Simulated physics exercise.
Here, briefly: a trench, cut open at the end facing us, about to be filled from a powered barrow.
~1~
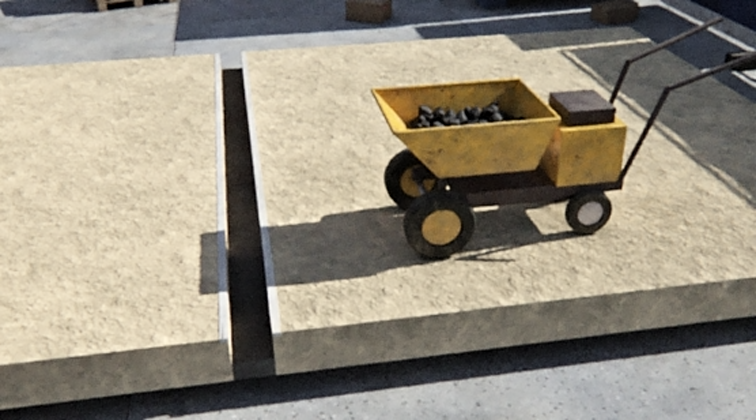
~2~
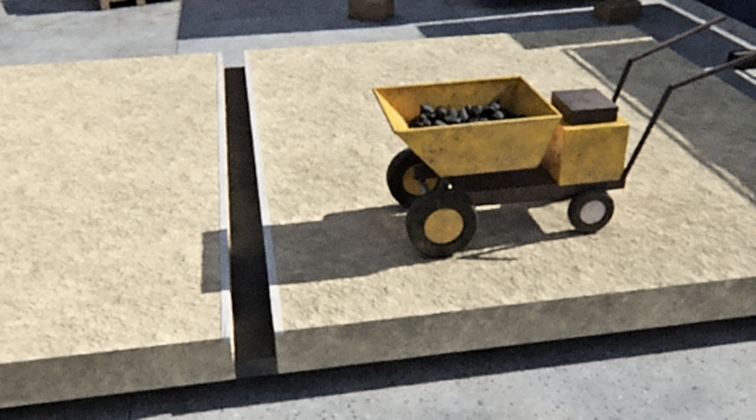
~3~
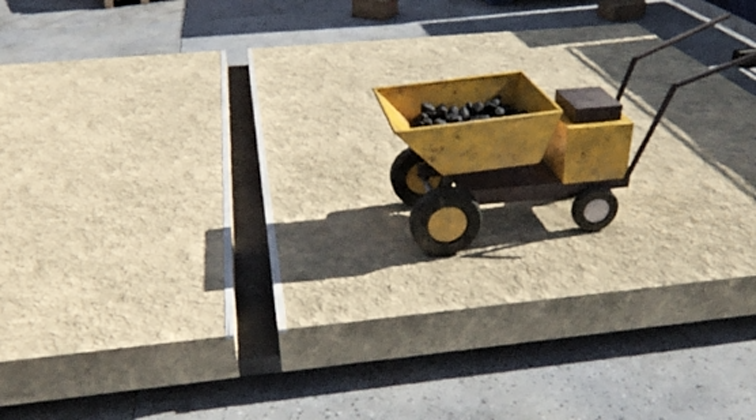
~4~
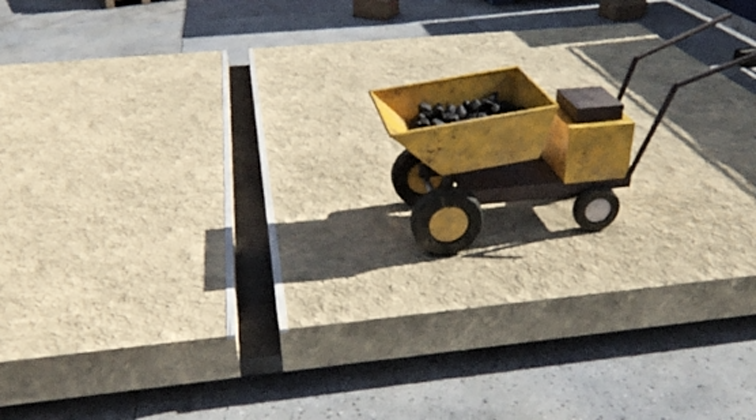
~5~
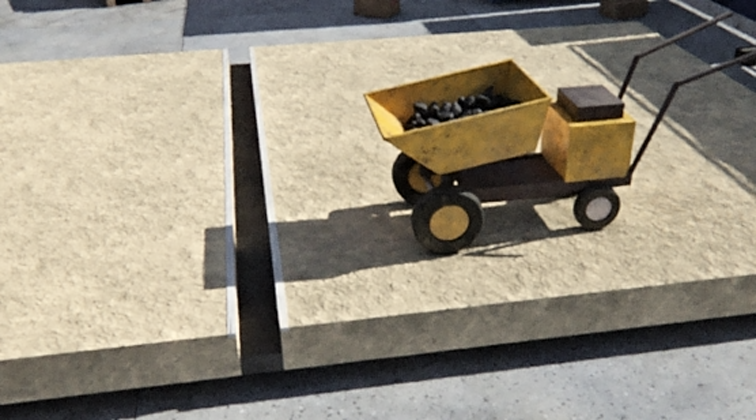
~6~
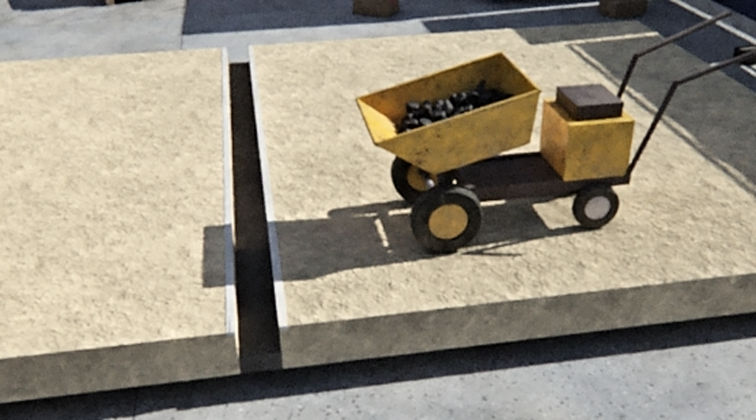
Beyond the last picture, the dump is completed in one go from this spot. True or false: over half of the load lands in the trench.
False.
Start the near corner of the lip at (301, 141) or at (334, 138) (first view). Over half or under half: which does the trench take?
Well, parked at the first spot it'd be short of the halfway mark, and at the second it'd be past the halfway mark.
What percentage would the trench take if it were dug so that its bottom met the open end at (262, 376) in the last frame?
30 %.
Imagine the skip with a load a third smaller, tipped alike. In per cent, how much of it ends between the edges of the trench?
I'd guess near 20 per cent.
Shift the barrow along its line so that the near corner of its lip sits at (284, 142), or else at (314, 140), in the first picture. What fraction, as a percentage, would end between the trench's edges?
0 %, then 60 %.
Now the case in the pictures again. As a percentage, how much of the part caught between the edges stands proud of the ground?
0 per cent or so.
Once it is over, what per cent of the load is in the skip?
I'd say close to 30 percent.
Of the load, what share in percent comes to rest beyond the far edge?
Result: Some 0 % of the load.
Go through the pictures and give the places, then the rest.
In the first frame, lip of the skip at (394, 133), level; top of the load at (472, 124), lumps of coal; first edge of the trench at (273, 297); far edge at (223, 302), the trench under half as wide as the skip, and about half as deep as wide.
In the second frame, lip of the skip at (395, 133), level; top of the load at (474, 122).
In the third frame, lip of the skip at (395, 133), tipped barely; top of the load at (485, 122).
In the fourth frame, lip of the skip at (391, 136), tipped a little; top of the load at (492, 121).
In the fifth frame, lip of the skip at (385, 139), tipped a little; top of the load at (487, 116).
In the sixth frame, lip of the skip at (376, 144), tipped a little; top of the load at (496, 112); first edge of the trench at (279, 291); far edge at (230, 296).
Soon, skip tipped steeply; all in the skip.
A while on, skip tipped steeply; most in the skip; about a quarter short of the trench.
Towards the end, skip tipped right over; about a third in the skip; about half short of the trench; about a quarter in or heaped over the trench.
Finally, skip tipped right over; about a third in the skip; about half short of the trench; about a quarter in or heaped over the trench; none beyond it.
